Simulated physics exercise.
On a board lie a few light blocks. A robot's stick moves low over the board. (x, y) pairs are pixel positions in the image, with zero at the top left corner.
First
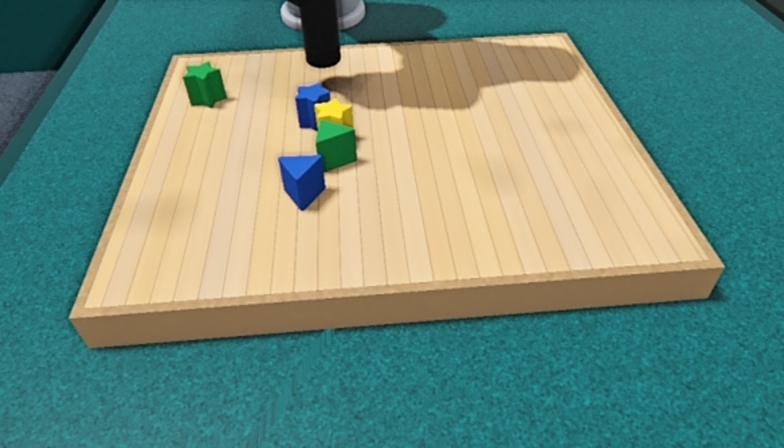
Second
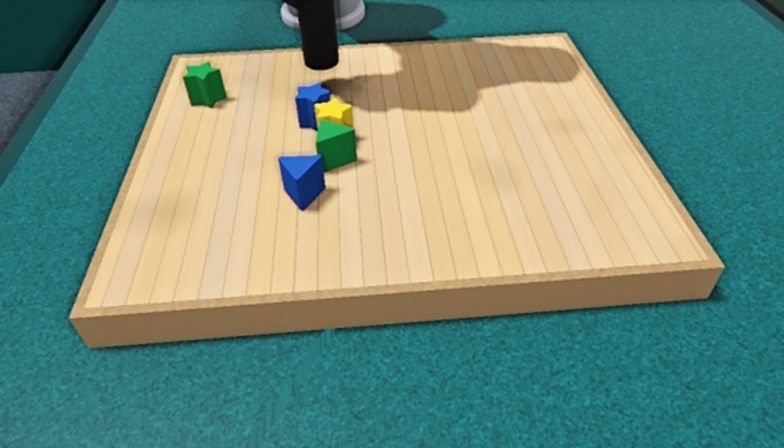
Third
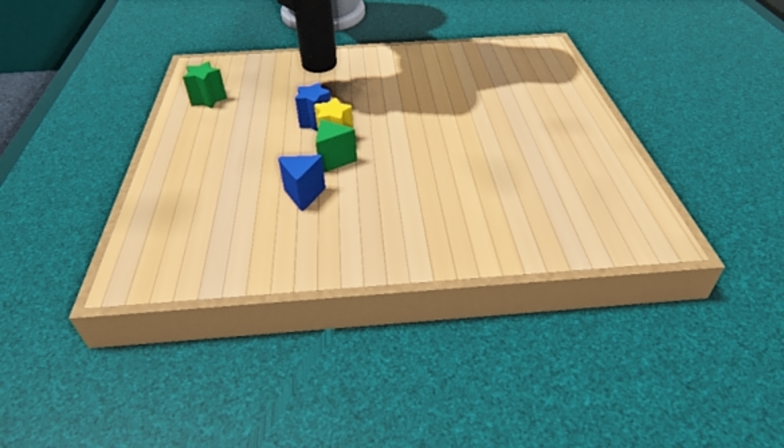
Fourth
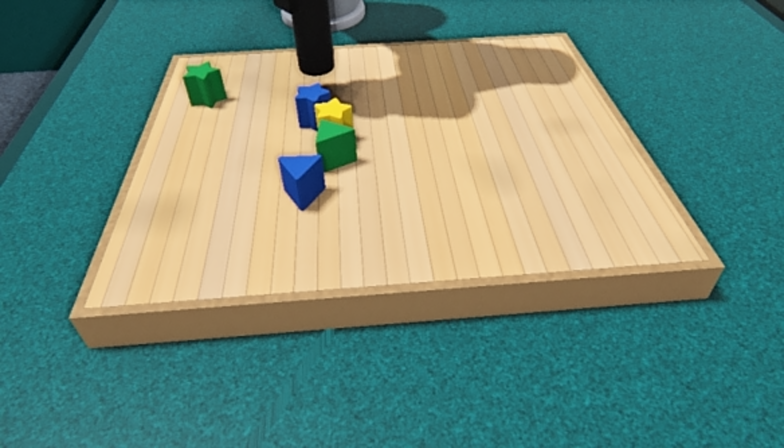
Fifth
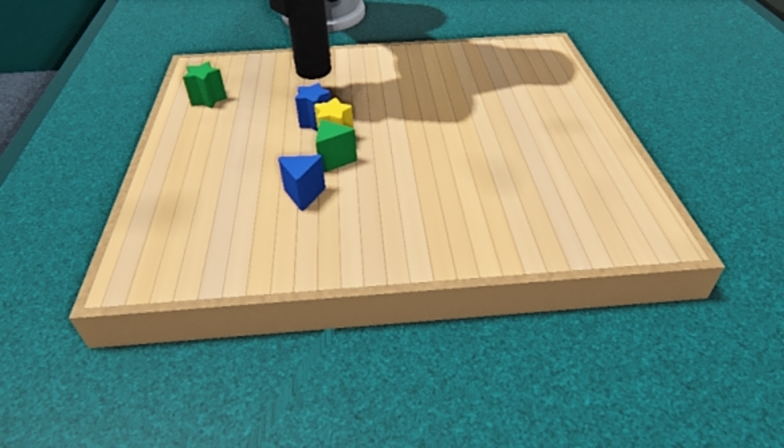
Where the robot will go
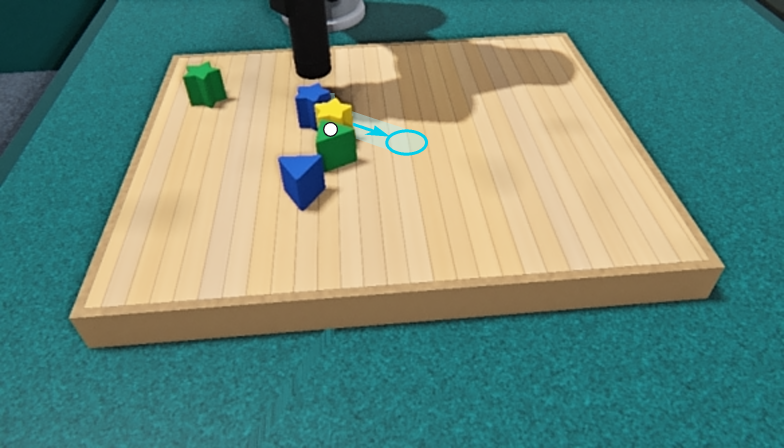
On a wooden board, a black stick moves slightly toward still blue, green and yellow blocks.
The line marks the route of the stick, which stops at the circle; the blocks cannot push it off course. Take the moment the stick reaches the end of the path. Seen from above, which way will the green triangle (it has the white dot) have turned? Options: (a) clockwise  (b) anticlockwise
Letter b.
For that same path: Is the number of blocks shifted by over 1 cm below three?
No, that is not what happens.
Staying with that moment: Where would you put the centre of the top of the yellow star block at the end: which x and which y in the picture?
Its top middle: (334, 121).
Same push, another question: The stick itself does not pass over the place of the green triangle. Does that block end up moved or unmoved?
It shifts.
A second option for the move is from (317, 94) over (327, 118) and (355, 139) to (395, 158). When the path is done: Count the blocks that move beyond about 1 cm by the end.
When the path ends, I think you'll find three or more blocks out of place by more than 1 cm.
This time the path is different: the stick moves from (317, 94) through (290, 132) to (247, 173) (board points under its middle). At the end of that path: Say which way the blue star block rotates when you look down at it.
From above, the turn goes anticlockwise.
The line goes from (317, 94) over (329, 116) and (366, 129) to (407, 142); the dot is on the green triangle.
The first path, step by step. One third of the way, stick (327, 93); blue star block (316, 103), turned 30° clockwise; green triangle (331, 133); yellow star block (335, 115).
Two thirds of the way, stick (365, 105); blue star block (322, 106), turned 60° clockwise; green triangle (332, 139), turned 20° anticlockwise; yellow star block (334, 121).
At the end, stick (407, 118); blue star block (322, 106), turned 60° clockwise; green triangle (332, 139), turned 20° anticlockwise; yellow star block (334, 121).
